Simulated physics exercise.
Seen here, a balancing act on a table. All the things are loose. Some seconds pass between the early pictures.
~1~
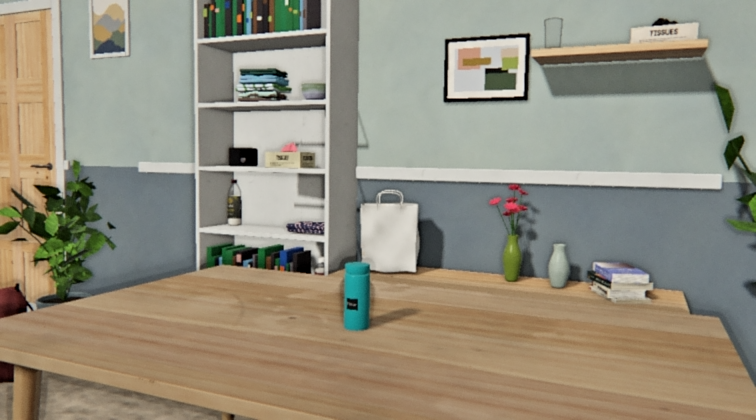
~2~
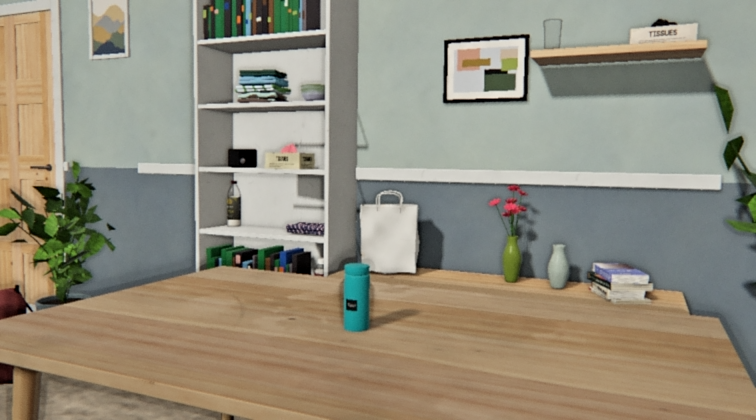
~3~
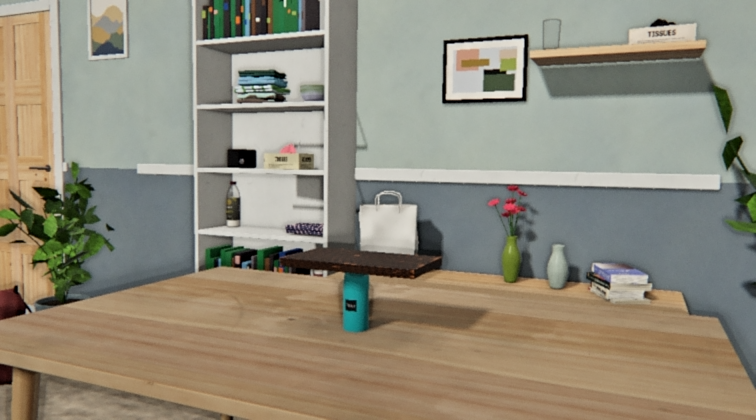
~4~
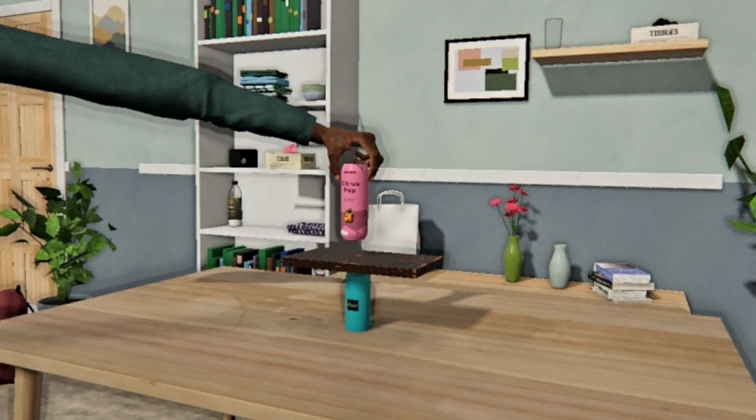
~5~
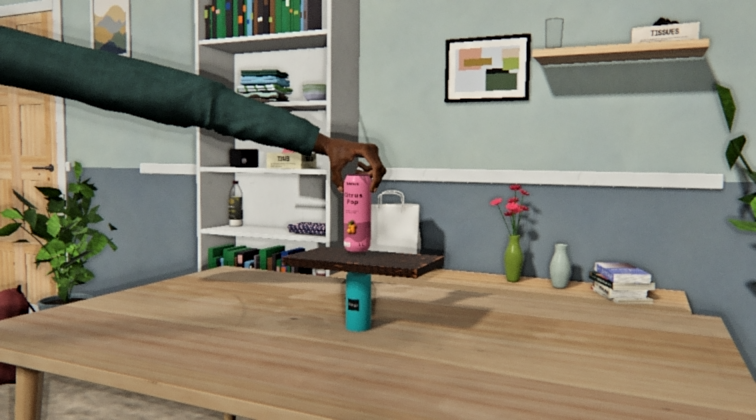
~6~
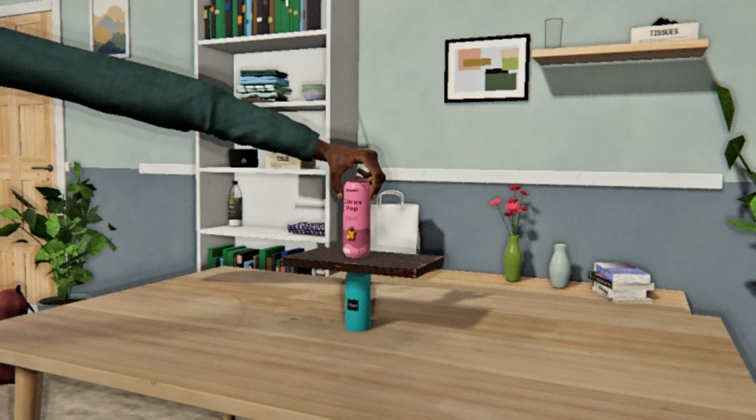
An arm lowers a pink can onto a dark board resting on a teal bottle.
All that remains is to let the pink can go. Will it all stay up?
The stack stays up.
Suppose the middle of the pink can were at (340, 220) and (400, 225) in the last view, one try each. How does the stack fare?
In the first case it holds; in the second case it comes apart.
Then, 0.50 s on from there, no change.
Then, 1.30 s on from there, pink can resting near (357, 219).
In the end, all 3 unmoved. At the end, from the last picture's camera, pink can near (357, 219). The stack keeps its balance.
